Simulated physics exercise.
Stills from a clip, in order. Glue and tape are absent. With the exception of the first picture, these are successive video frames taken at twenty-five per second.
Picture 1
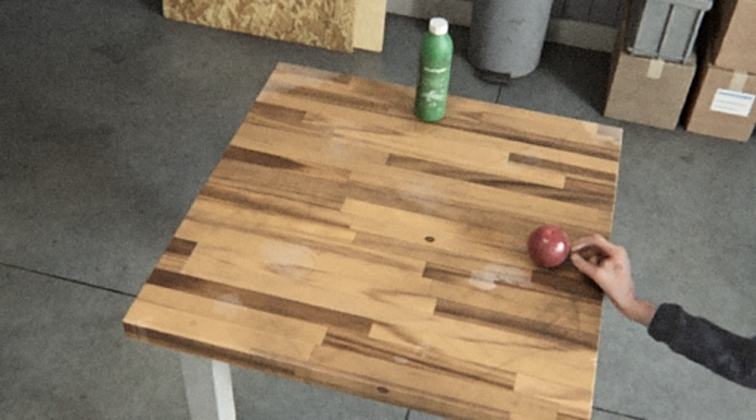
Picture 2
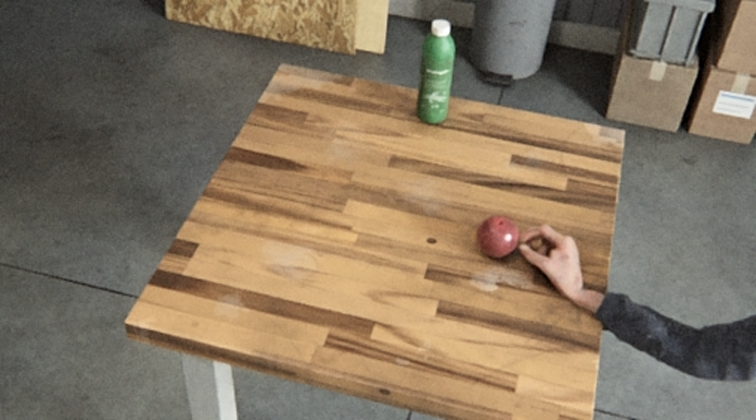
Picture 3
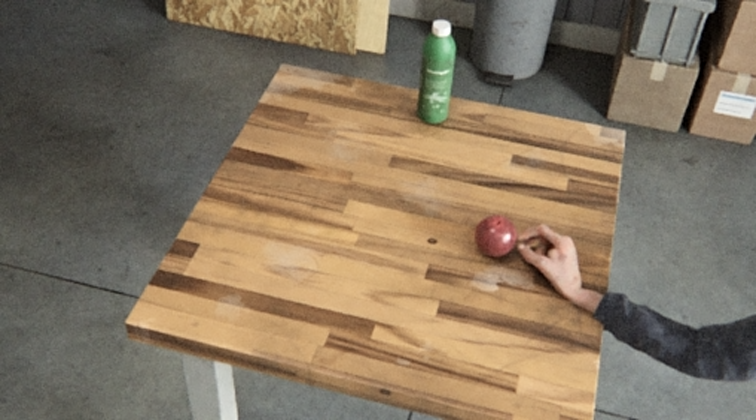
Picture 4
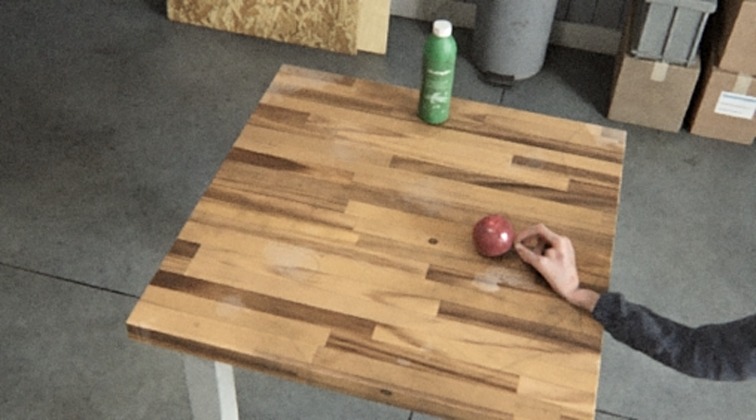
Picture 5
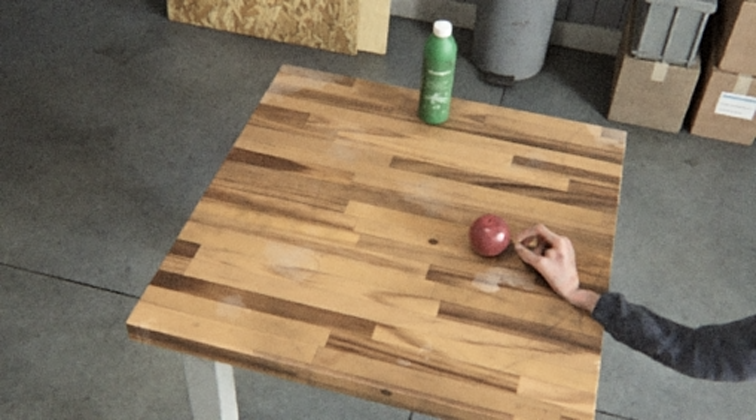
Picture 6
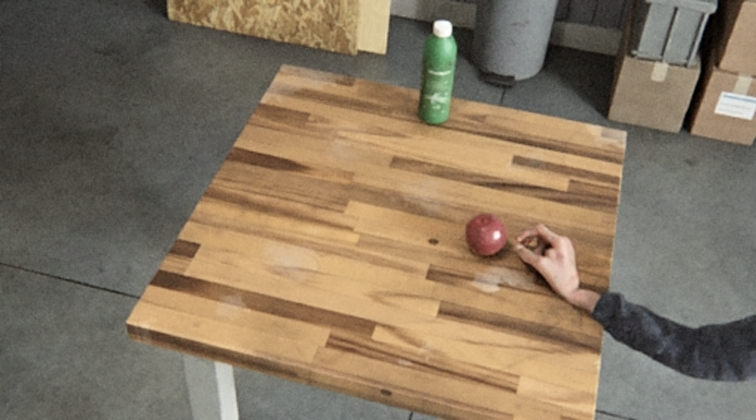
A hand lets go of a red apple, which rolls slightly left on a wooden table.
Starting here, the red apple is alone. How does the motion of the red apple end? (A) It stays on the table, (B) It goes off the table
The answer is A.
Then, 0.20 s later than the last frame, red apple moved a little near (470, 231).
Then, 0.40 s later than the last frame, red apple moved about its own width near (459, 228).
Then, 0.70 s later than the last frame, red apple moved about its own width near (448, 226).
When it is over, moved from the start, red apple. End places, in pixels of the last picture, red apple near (444, 225).
